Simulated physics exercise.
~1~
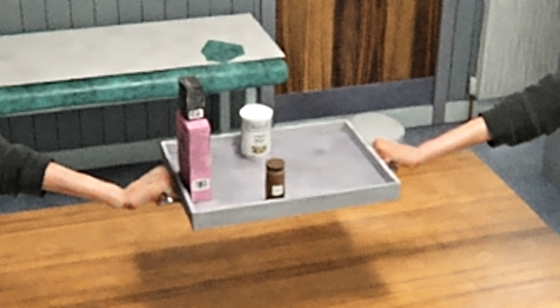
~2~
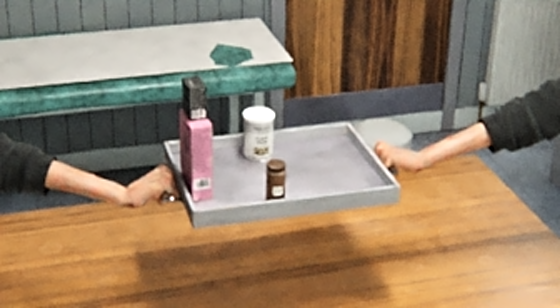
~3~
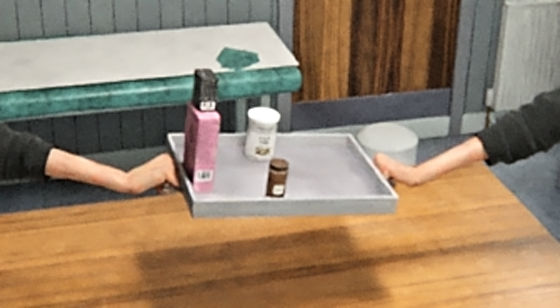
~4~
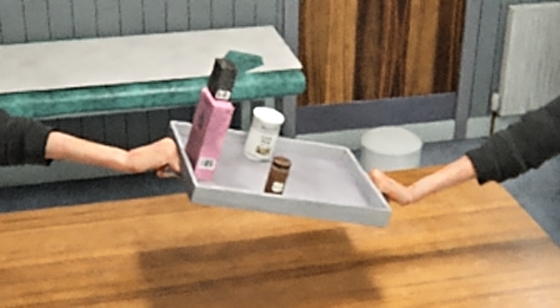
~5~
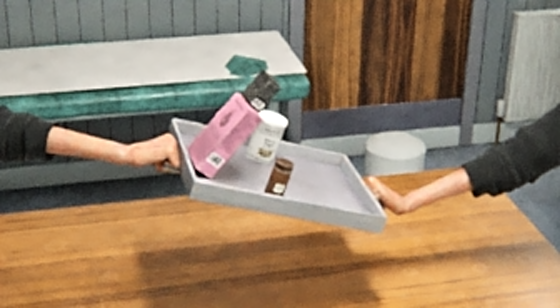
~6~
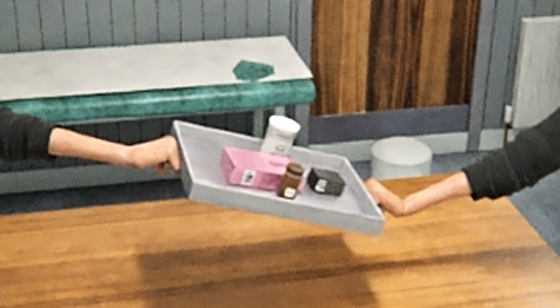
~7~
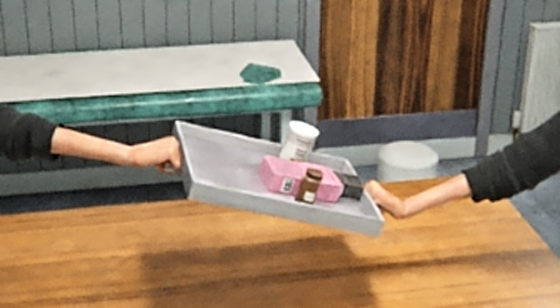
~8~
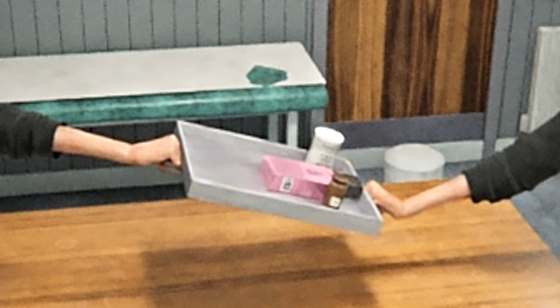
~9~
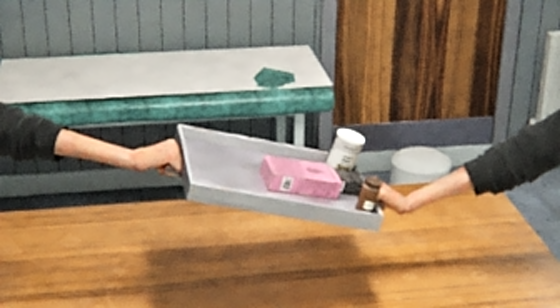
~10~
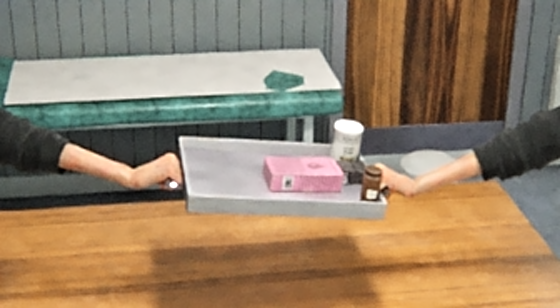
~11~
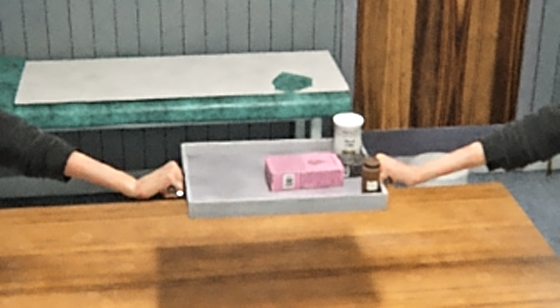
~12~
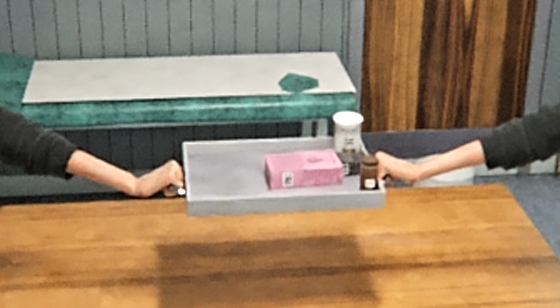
Two hands tilting a grey tray right edge down and levelling it, pink and black packets toppling, tin and shaker sliding right.
